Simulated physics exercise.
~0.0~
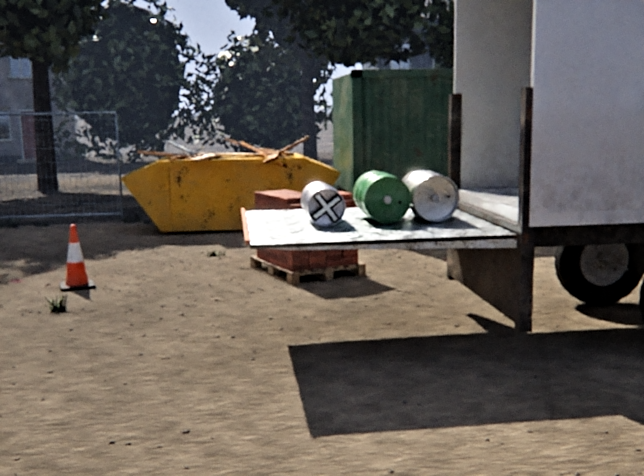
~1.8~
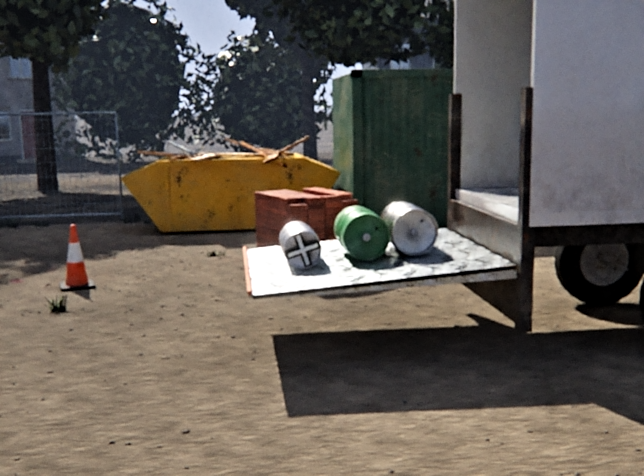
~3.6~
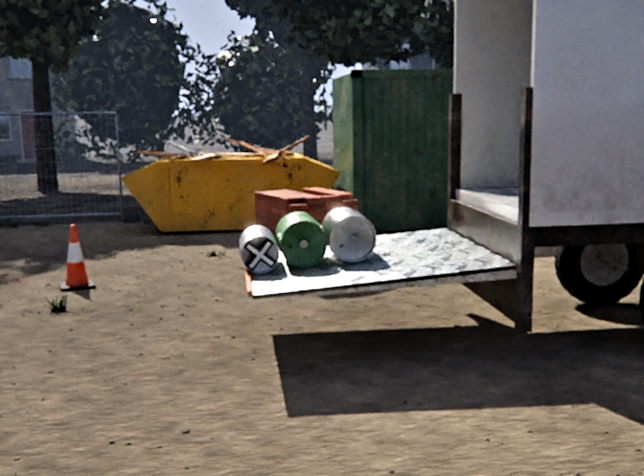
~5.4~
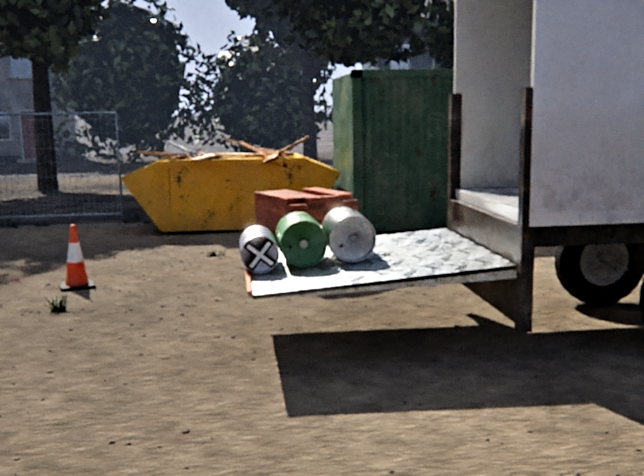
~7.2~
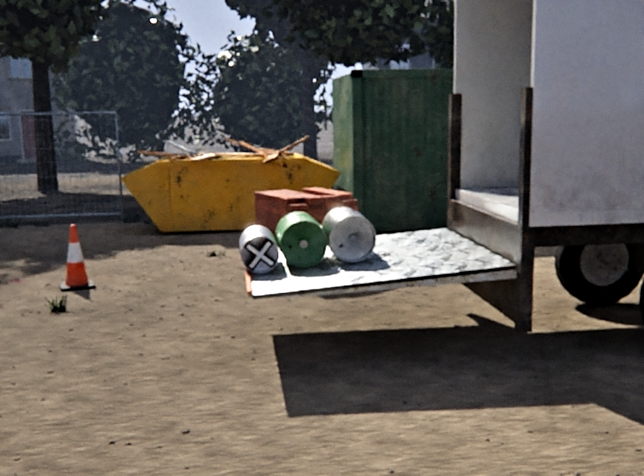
In a dirt yard, a truck's tail lift tilting downward as three kegs roll left and stop together near its outer edge.
